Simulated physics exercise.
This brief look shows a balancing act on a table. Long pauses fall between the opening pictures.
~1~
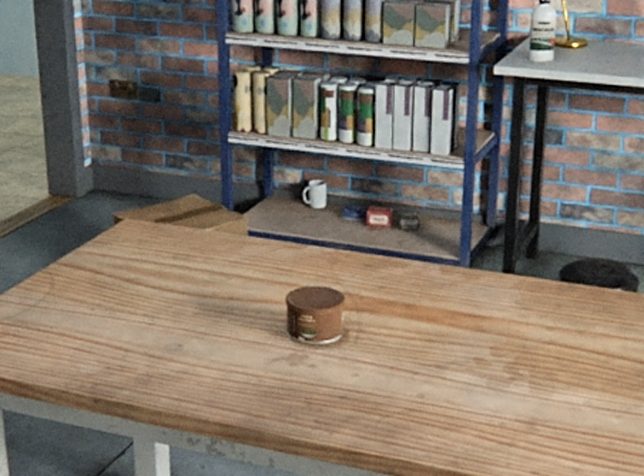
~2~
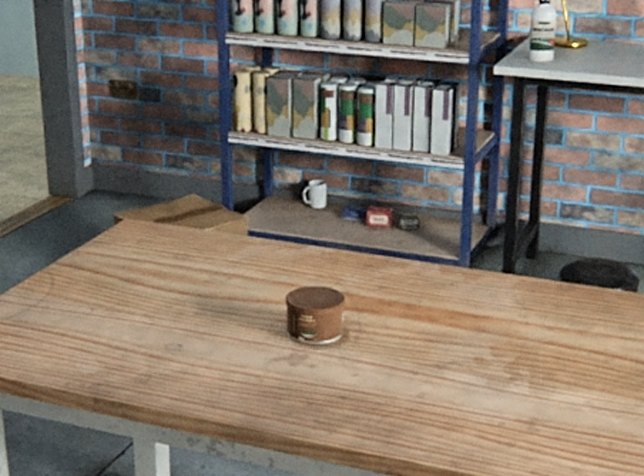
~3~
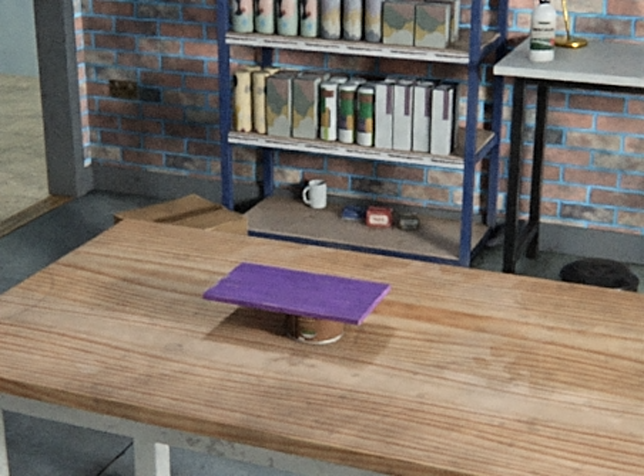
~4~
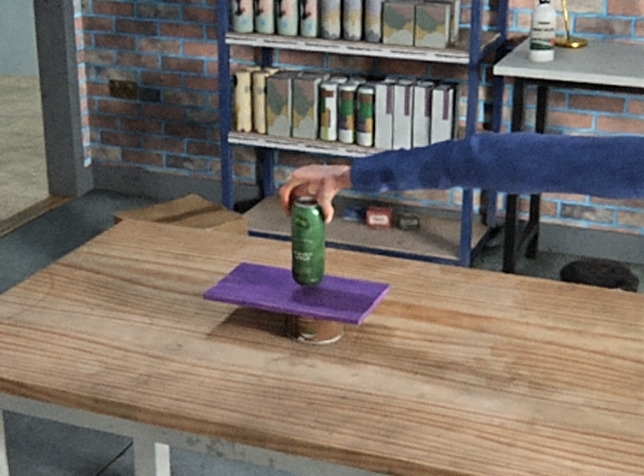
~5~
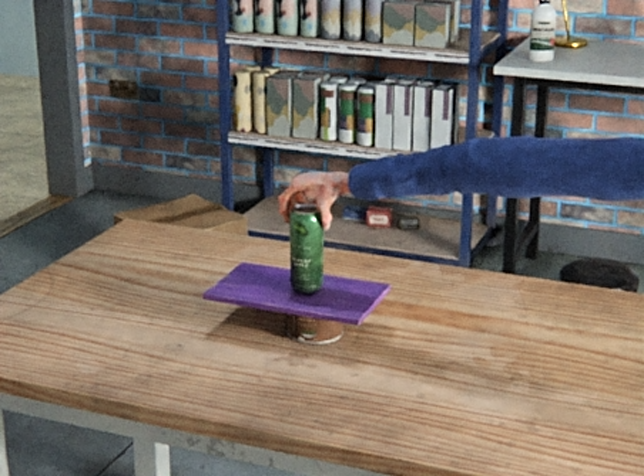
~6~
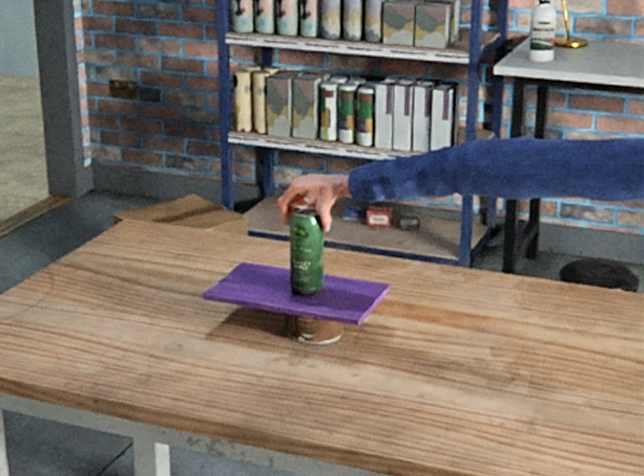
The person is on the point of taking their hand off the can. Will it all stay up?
I expect the stack to stay settled.
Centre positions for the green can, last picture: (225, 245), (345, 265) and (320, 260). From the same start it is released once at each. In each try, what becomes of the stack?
The stack tumbles down the first time, remains standing the second time, and remains standing the third time.
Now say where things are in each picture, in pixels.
In the first frame, the last thing is not in view yet.
In the second frame, the last thing is not in view yet.
In the third frame, the last thing is not in view yet; purple board (298, 292).
The fourth frame shows on its way; green can (308, 242); purple board (298, 292).
The fifth frame shows set down, still held; green can (307, 249); purple board (298, 292).
The sixth frame shows set down, still held; green can (307, 251); purple board (298, 292).
Then, 0.30 s later than the last frame, all is still.
Then, 1.00 s later than the last frame, green can resting near (307, 251).
When it is over, all 3 as before. End places, in pixels of the last picture, green can near (307, 251). The stack holds.
